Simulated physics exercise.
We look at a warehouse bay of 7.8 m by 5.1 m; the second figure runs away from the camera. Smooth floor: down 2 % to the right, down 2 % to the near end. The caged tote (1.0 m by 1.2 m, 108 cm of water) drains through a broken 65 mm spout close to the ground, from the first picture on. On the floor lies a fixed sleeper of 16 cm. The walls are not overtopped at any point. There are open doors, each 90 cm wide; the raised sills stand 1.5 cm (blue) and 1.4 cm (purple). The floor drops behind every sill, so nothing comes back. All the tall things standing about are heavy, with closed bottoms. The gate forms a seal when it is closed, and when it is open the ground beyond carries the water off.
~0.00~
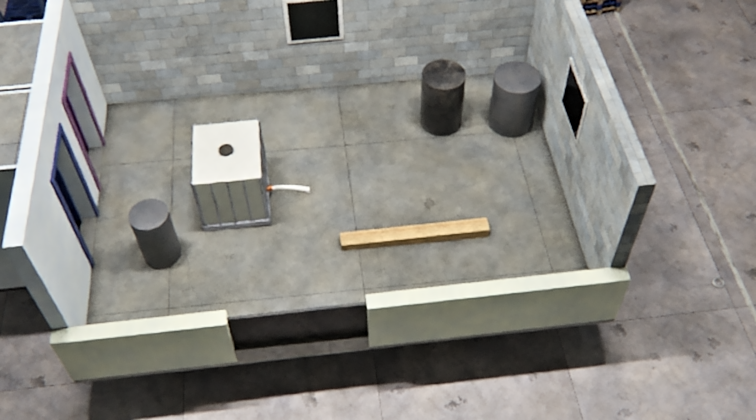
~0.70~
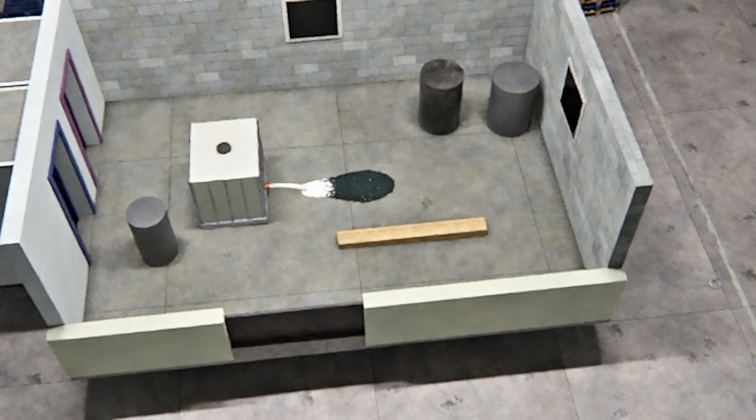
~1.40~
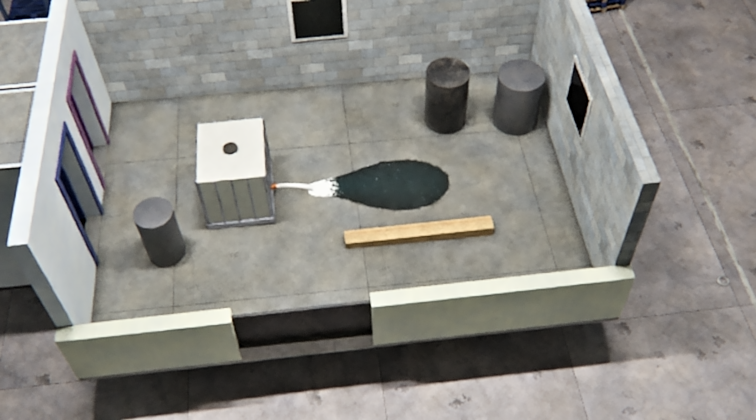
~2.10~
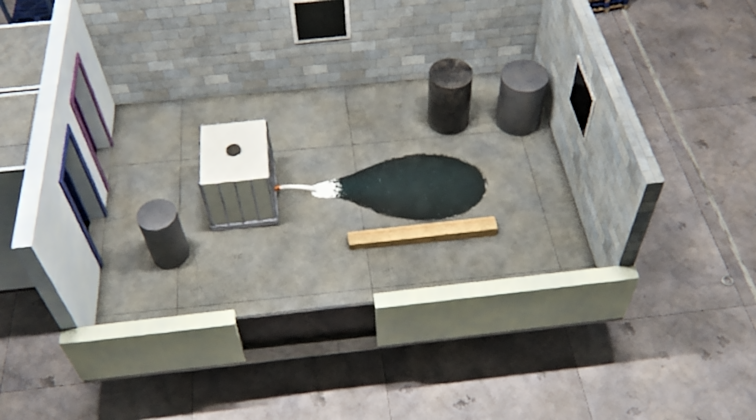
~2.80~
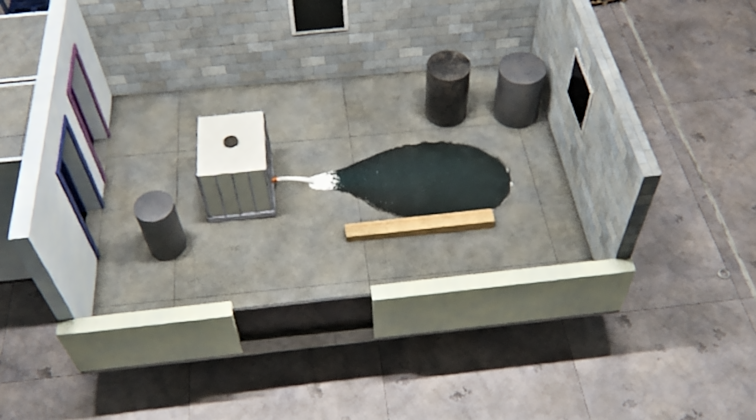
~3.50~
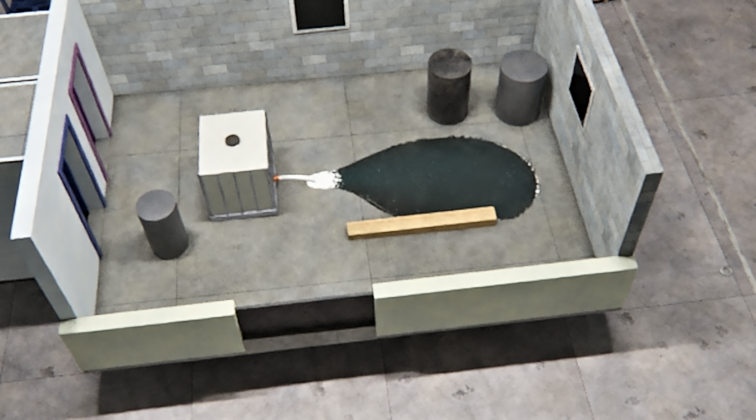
In a grey-walled bay with three dark drums and a wooden beam, a white caged tote squirted liquid from its right side, and a dark puddle spread steadily rightward across the floor.
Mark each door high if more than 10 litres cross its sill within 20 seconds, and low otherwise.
Blue door - low. Purple door - low.
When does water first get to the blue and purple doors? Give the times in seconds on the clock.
Arrival times - blue door not in the 20 s, purple door not within the 20 s.
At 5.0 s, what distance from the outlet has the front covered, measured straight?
Call it close to 5.0 m.
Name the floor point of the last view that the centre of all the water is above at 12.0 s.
Centre of water: Approx. (515, 219).
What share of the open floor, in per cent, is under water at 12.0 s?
The flood covers close to 25 per cent of the floor.
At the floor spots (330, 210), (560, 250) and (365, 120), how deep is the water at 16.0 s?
In turn they read 0.0, 3.0 and 0.0 centimetres.
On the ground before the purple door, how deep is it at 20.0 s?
0.0 cm.
After 5.0 s water covers 15 % of the floor and is deepest (2 cm) near (321, 178); blue door not reached, purple door not reached.
After 8.0 s water covers 20 % of the floor and is deepest (5 cm) near (603, 288); blue door not reached, purple door not reached.
After 12.0 s water covers 25 % of the floor and is deepest (7 cm) near (603, 288); blue door not reached, purple door not reached.
After 16.0 s water covers 25 % of the floor and is deepest (7 cm) near (603, 288); blue door not reached, purple door not reached.
After 20.0 s water covers 30 % of the floor and is deepest (8 cm) near (603, 288); blue door not reached, purple door not reached.
